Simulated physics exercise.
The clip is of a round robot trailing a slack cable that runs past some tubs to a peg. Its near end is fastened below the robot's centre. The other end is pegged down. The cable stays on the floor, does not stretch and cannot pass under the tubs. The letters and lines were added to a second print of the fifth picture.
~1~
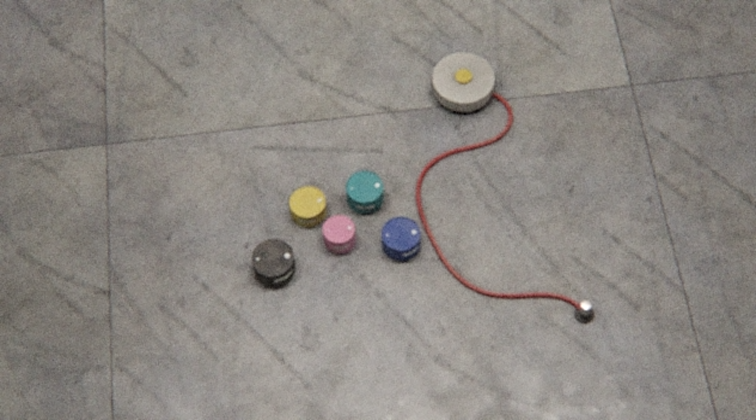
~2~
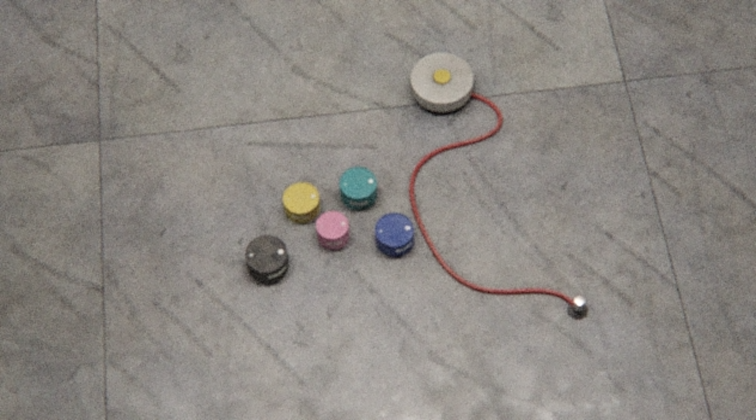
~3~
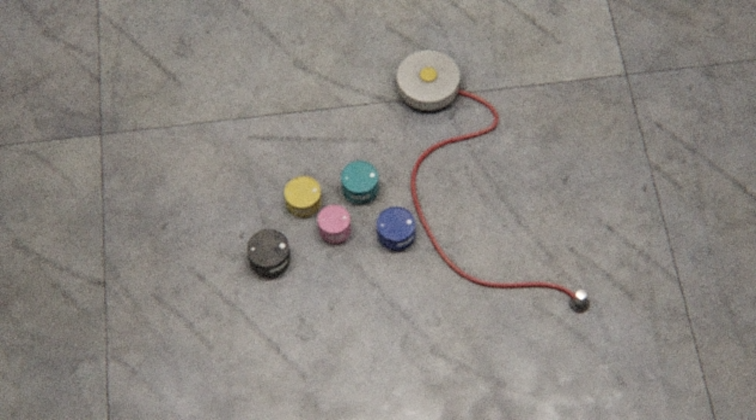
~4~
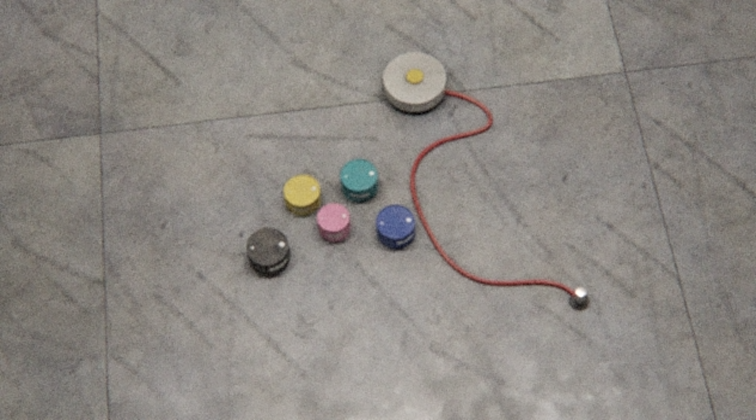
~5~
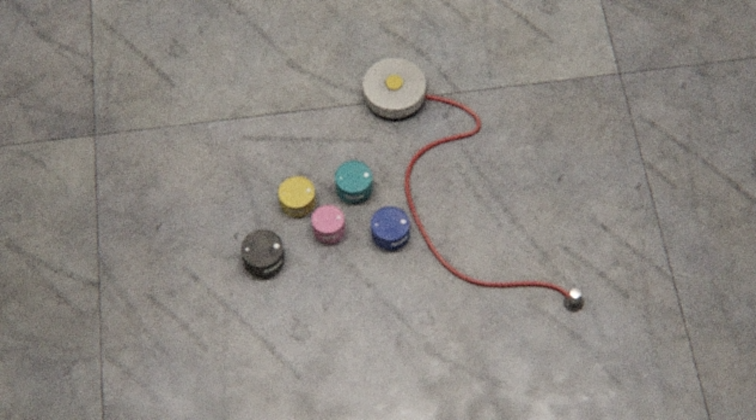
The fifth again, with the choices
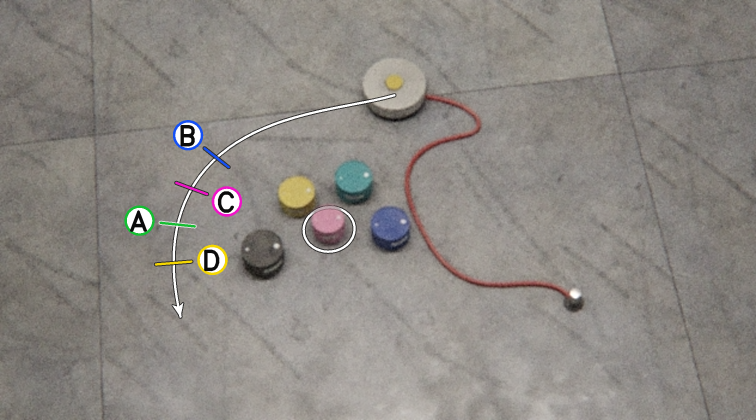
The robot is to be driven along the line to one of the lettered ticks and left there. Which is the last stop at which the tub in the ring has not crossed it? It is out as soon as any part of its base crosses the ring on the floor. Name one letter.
The farthest safe stop is D.
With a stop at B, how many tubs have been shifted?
The count is none.
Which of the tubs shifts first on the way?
The turquoise tub.
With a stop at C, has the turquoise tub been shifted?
No.
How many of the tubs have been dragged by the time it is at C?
By then, none.
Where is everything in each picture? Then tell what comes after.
The first frame shows peg (585, 310); yellow tub (308, 207); pink tub (339, 234).
The second frame shows robot (442, 83); black tub (267, 259).
The third frame shows robot (428, 81); peg (580, 299).
The fourth frame shows robot (415, 83); pink tub (334, 223).
The fifth frame shows robot (394, 89); black tub (263, 253); blue tub (390, 228); peg (575, 298).
On the marked copy, A at (178, 225); B at (217, 158); C at (192, 189); D at (174, 263); the ring at (329, 229); the route from (395, 95) via (220, 154) to (181, 317).
Taking D. A third of the way, robot (285, 114); pink tub (329, 224).
Two thirds of the way, robot (197, 172); pink tub (329, 224).
When it is over, robot (172, 258); yellow tub (298, 202); pink tub (328, 226); turquoise tub (347, 200); the pink tub is still in its ring.
As for the rest, A is safe but short; B is safe but short; C is safe but short.
